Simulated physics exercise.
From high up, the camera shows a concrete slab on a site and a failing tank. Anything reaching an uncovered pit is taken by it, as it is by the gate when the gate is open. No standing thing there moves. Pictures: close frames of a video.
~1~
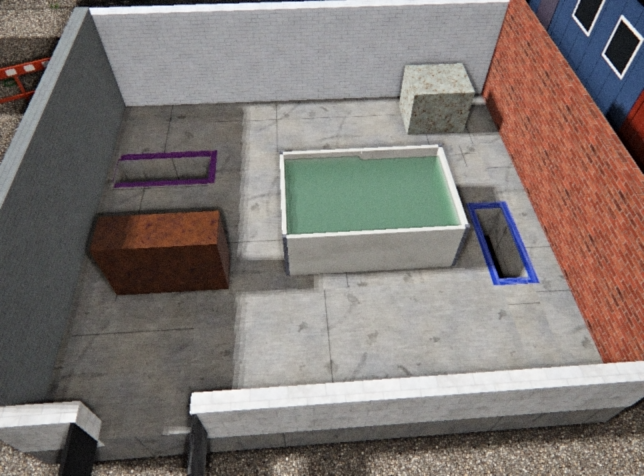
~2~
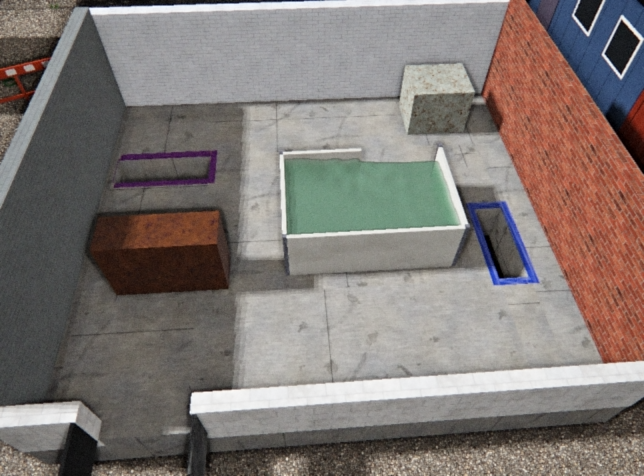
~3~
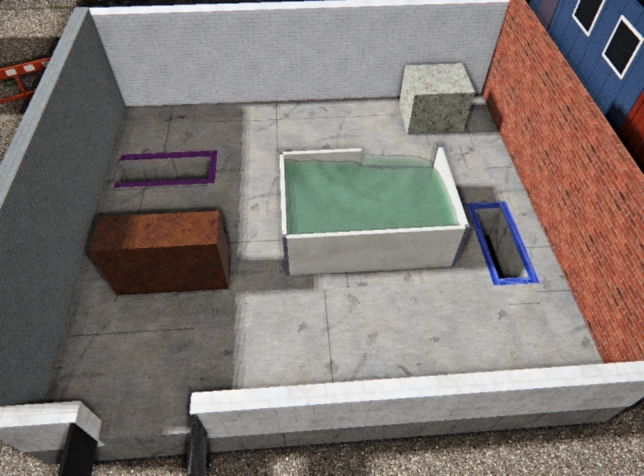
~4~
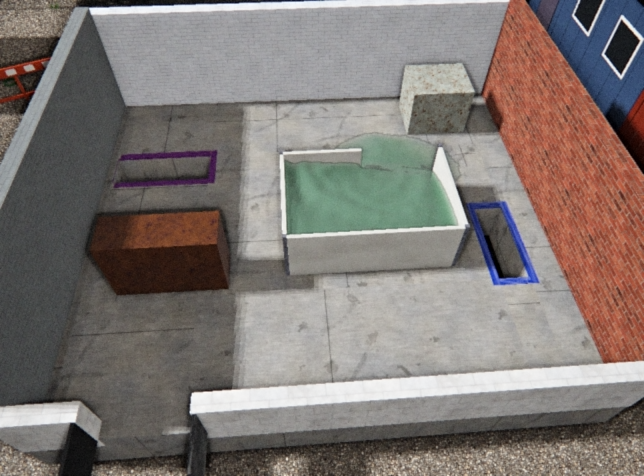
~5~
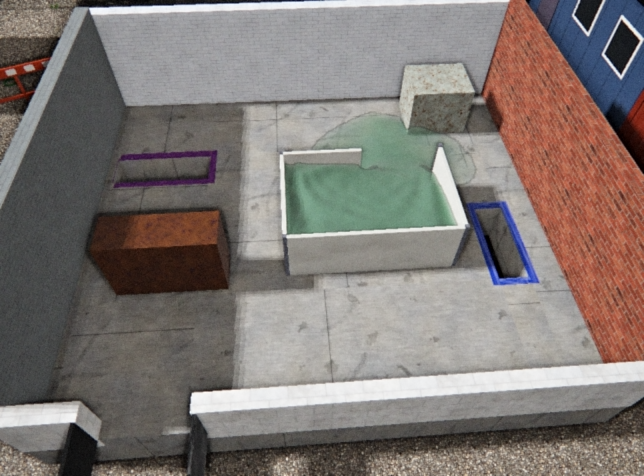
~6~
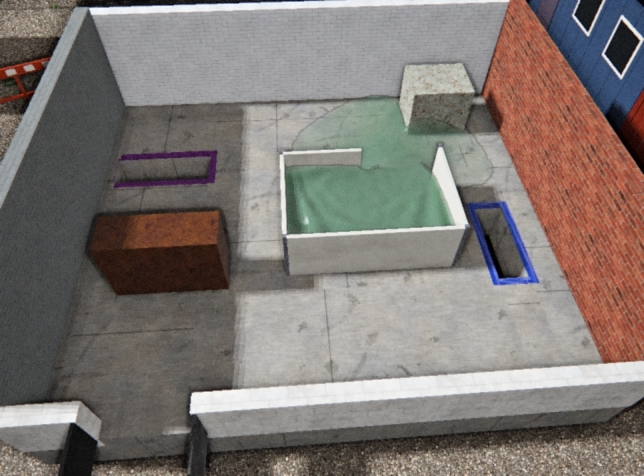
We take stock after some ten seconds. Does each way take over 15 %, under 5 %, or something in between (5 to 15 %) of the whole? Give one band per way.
In the end the gate carries off beneath five per cent, the purple pit carries off upward of fifteen per cent, the blue pit carries off upward of fifteen per cent.
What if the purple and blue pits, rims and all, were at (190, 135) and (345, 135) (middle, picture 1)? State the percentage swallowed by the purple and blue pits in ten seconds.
Looks like purple collects 6 percent and blue collects 35 percent.
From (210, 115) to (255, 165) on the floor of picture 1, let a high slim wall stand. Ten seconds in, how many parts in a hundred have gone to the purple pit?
Purple: 12 %.
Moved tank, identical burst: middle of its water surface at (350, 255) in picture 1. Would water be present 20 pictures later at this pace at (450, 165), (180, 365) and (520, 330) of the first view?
In order: Inundated, then unflooded, then unflooded.
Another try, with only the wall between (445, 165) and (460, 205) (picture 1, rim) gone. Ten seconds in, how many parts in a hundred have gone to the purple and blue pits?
The purple pit gets 0 per cent and the blue pit 65 per cent.
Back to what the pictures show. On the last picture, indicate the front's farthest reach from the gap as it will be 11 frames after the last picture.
By then the tip should be at about (161, 108).
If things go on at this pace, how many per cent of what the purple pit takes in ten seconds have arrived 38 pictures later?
Roughly 50 percent.
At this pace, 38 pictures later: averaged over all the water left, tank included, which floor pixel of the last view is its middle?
I'd say around (359, 177).
A moment on, water covers 25 % of the floor; the gate 0 %, the purple pit 0 %, the blue pit 0 %.
Next, water covers 30 % of the floor; the gate 0 %, the purple pit 0 %, the blue pit 0 %.
Then, water covers 50 % of the floor; the gate 0 %, the purple pit 3 %, the blue pit 3 %.
Later, water covers 70 % of the floor; the gate 0 %, the purple pit 14 %, the blue pit 12 %.
In the end, water covers 95 % of the floor; the gate 0 %, the purple pit 28 %, the blue pit 19 %.
